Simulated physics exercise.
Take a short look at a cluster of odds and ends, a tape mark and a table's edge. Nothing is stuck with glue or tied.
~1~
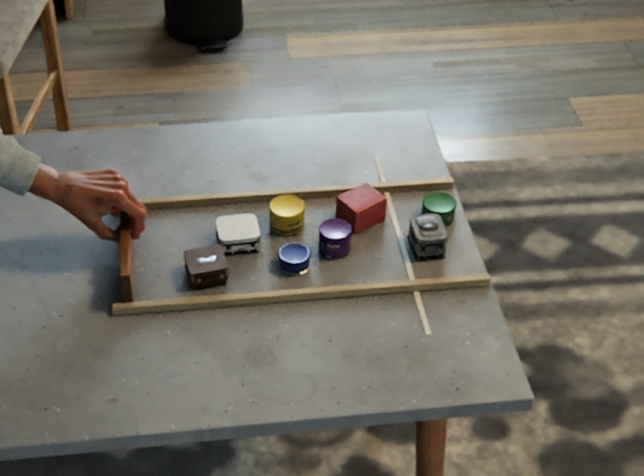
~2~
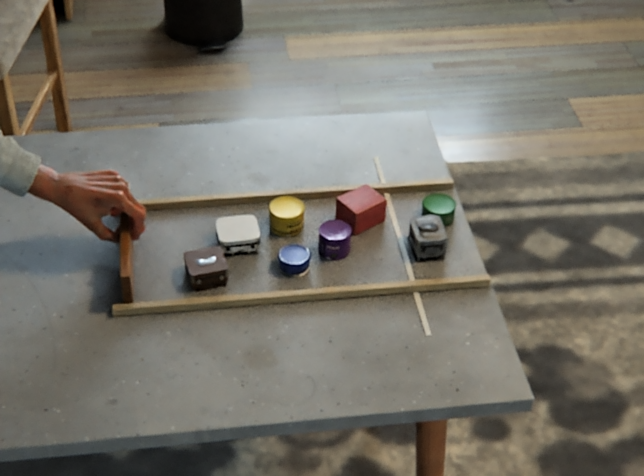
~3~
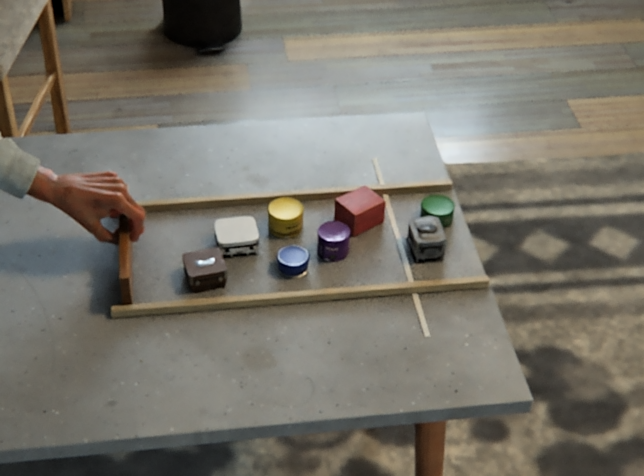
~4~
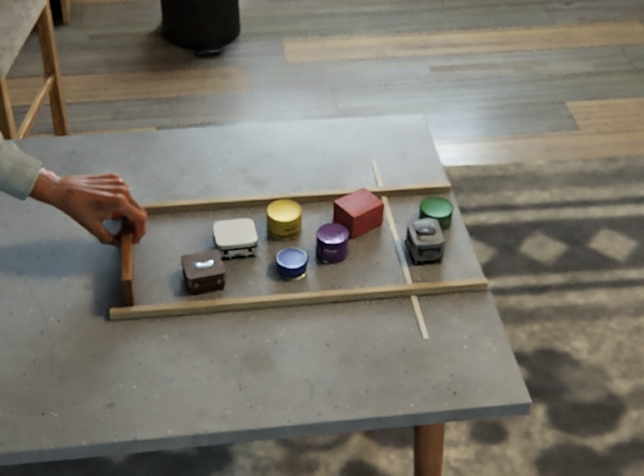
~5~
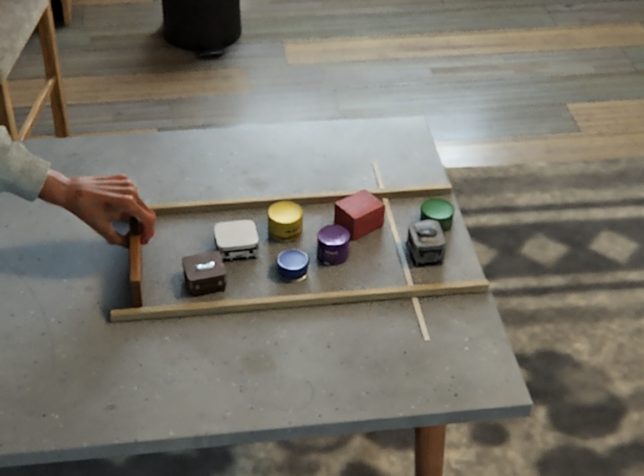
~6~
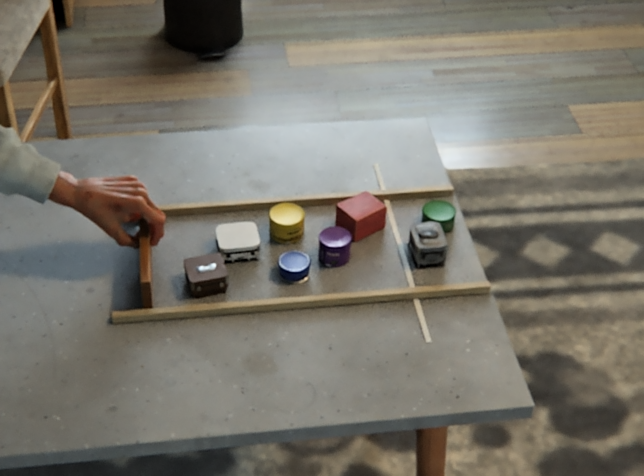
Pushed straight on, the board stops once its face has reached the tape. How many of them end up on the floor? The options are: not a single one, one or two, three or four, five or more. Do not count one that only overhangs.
Answer: One or two.
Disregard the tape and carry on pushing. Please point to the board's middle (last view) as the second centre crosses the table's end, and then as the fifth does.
The first one at (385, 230), the next at (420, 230).
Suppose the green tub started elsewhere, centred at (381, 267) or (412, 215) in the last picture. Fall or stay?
In that order, it remains up; goes over.
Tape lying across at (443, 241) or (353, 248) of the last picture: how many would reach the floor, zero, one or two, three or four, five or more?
With the tape at the first place the answer is at least five, and at the second place it's none.
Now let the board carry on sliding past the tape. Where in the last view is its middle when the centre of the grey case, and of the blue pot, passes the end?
For the grey case, about (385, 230); for the blue pot, about (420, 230).
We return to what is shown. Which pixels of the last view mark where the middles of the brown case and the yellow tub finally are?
Roughly (425, 261), and the other roughly (408, 206).
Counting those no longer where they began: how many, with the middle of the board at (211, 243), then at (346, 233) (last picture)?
At the one place 1, at the other 7.
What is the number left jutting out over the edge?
Number: 1.
Soon after, none off yet; green tub at rest near (439, 217); grey case at rest near (427, 244); red block at rest near (361, 216).
Then, none off yet; green tub at rest near (439, 217); grey case at rest near (427, 244); red block moved a little near (380, 212).
By the end, the number that fall off is one or two; fallen, grey case and green tub.
